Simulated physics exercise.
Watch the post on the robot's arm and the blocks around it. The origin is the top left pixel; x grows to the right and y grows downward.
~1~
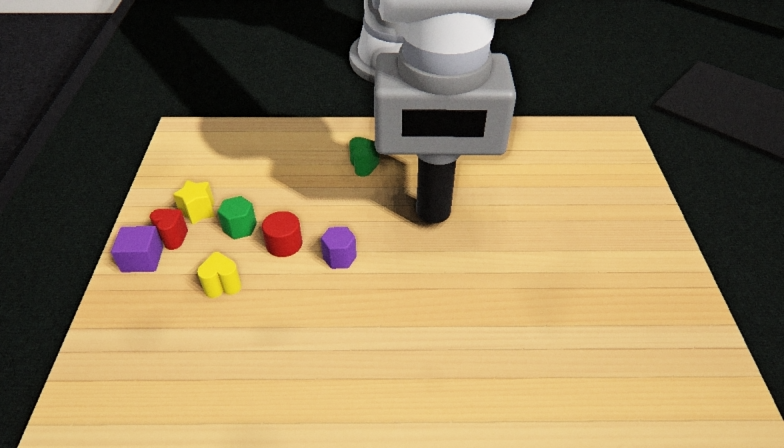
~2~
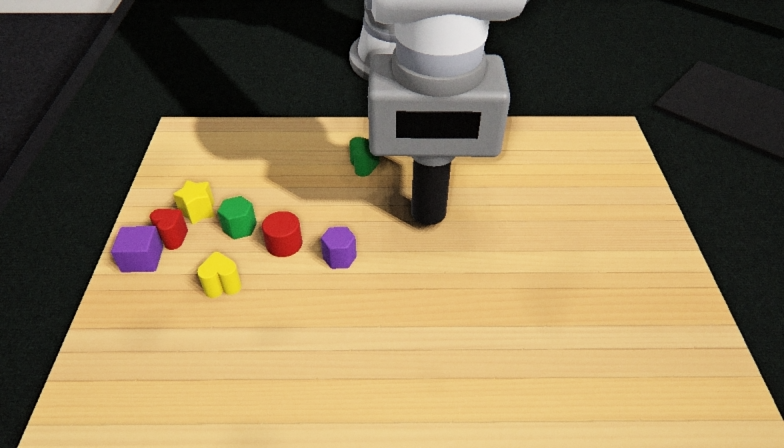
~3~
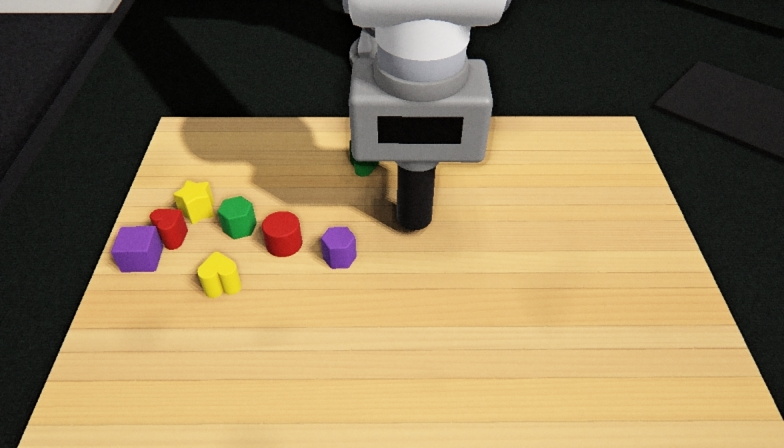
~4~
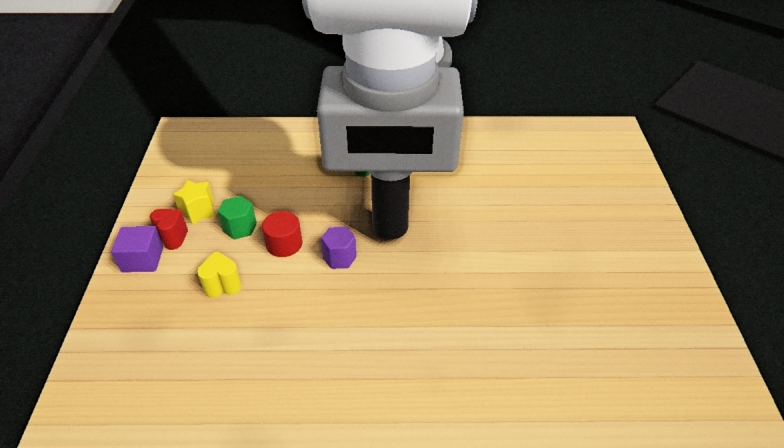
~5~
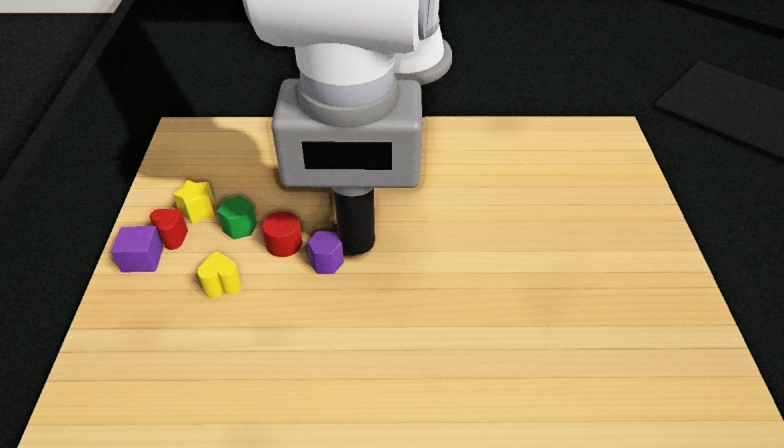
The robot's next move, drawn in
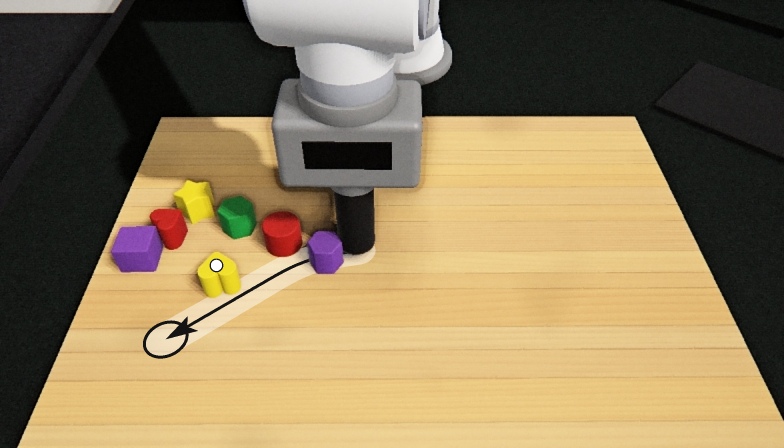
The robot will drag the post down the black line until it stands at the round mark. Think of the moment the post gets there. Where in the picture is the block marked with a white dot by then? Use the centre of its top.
Its top middle is near (177, 273).
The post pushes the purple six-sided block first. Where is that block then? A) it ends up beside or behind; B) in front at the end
B (in front at the end)
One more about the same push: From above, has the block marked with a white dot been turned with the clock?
Answer: Yes.
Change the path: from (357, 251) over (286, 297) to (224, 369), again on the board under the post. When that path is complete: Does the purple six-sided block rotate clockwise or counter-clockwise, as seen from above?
Spins clockwise.
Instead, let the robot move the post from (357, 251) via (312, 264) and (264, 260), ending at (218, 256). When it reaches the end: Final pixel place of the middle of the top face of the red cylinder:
Put as a pixel place, it's (258, 212).
Path on the board, from (357, 251) through (263, 283) to (166, 339); the dot is on the yellow heart-shaped block.
What follows on the original path. One third of the way, post (290, 258); red cylinder (271, 223); purple six-sided block (255, 261).
Two thirds of the way, post (229, 292); yellow heart-shaped block (178, 273), turned 100° clockwise; red cylinder (271, 223); purple six-sided block (189, 295).
At the end, post (162, 330); yellow heart-shaped block (177, 273), turned 105° clockwise; green six-sided block in place; red cylinder (271, 223); purple six-sided block (115, 334), turned 15° clockwise.
